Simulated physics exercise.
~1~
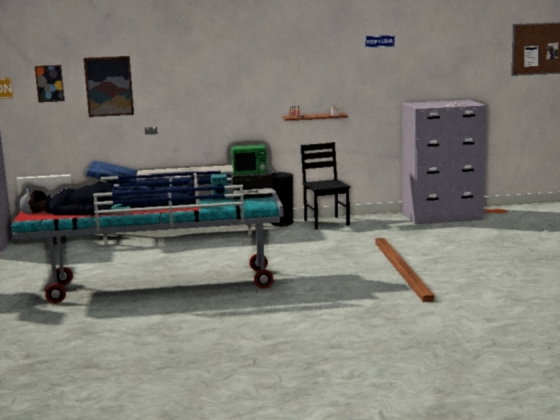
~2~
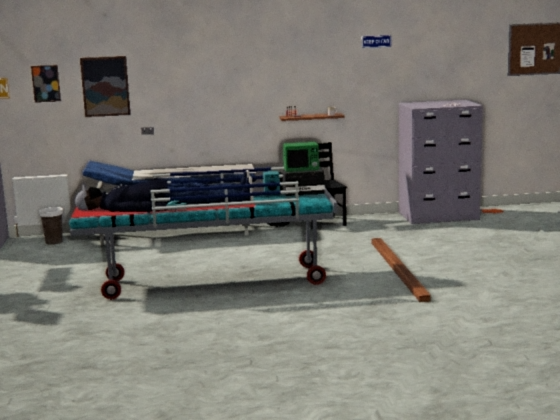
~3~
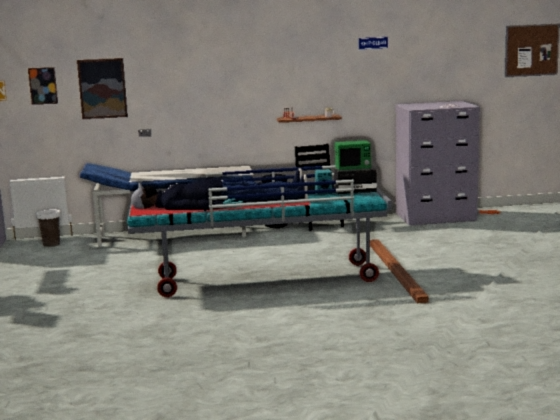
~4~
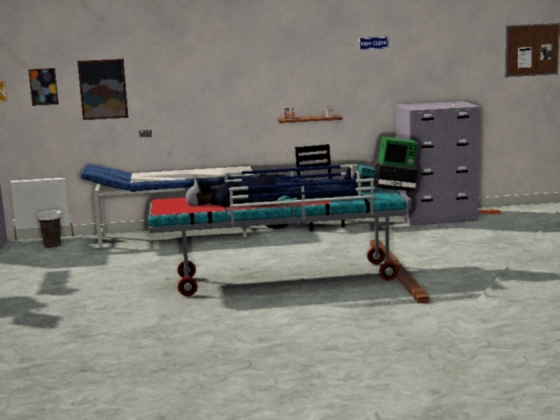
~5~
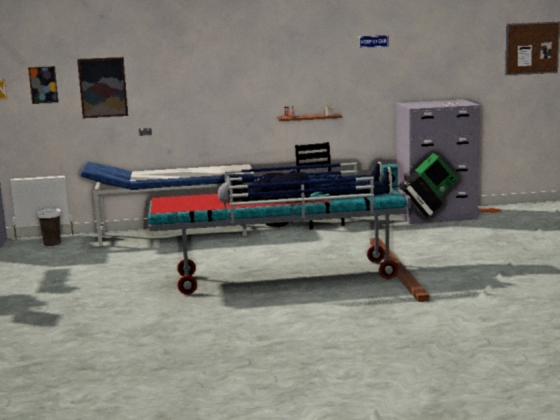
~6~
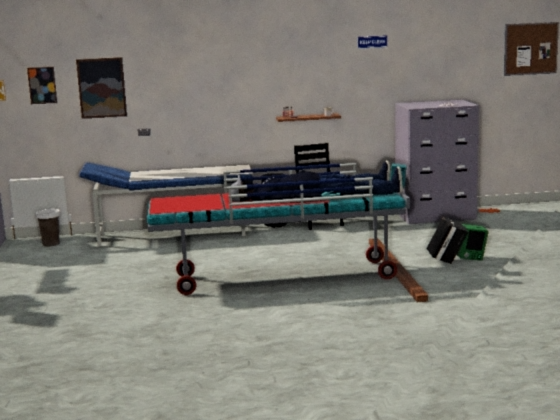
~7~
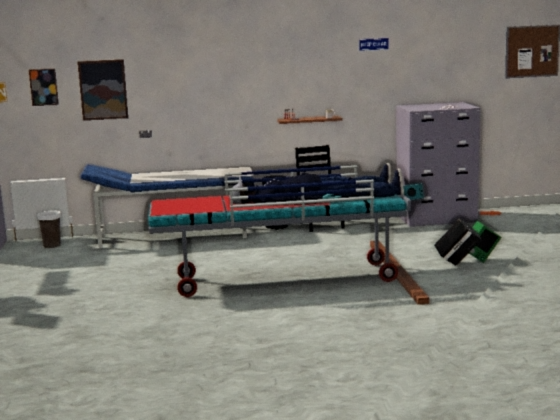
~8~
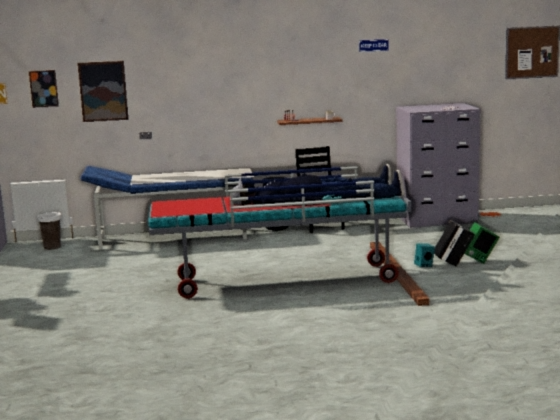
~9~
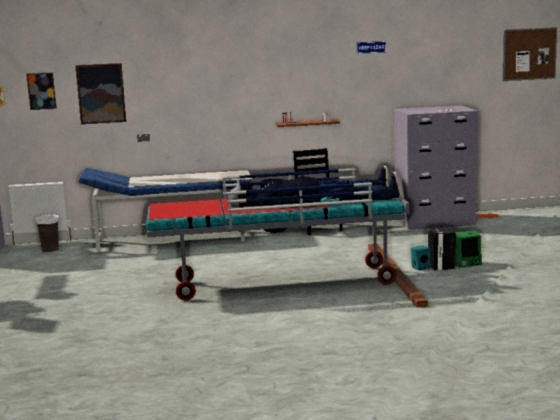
A hospital trolley with a red and teal top rolls rightward across a pale floor, carrying a limp, dark-clothed person lying flat, with a green monitor, a black bag and a small teal device at its right end. The slightly swaying side view shows a grey-walled room with a blue bed, black chair and lilac filing cabinet. The trolley stops dead at a brown sill, and the person slides on towards the foot end. The monitor and bag tip off and tumble down, then the teal device follows. All three rest on the floor, while the person remains aboard.
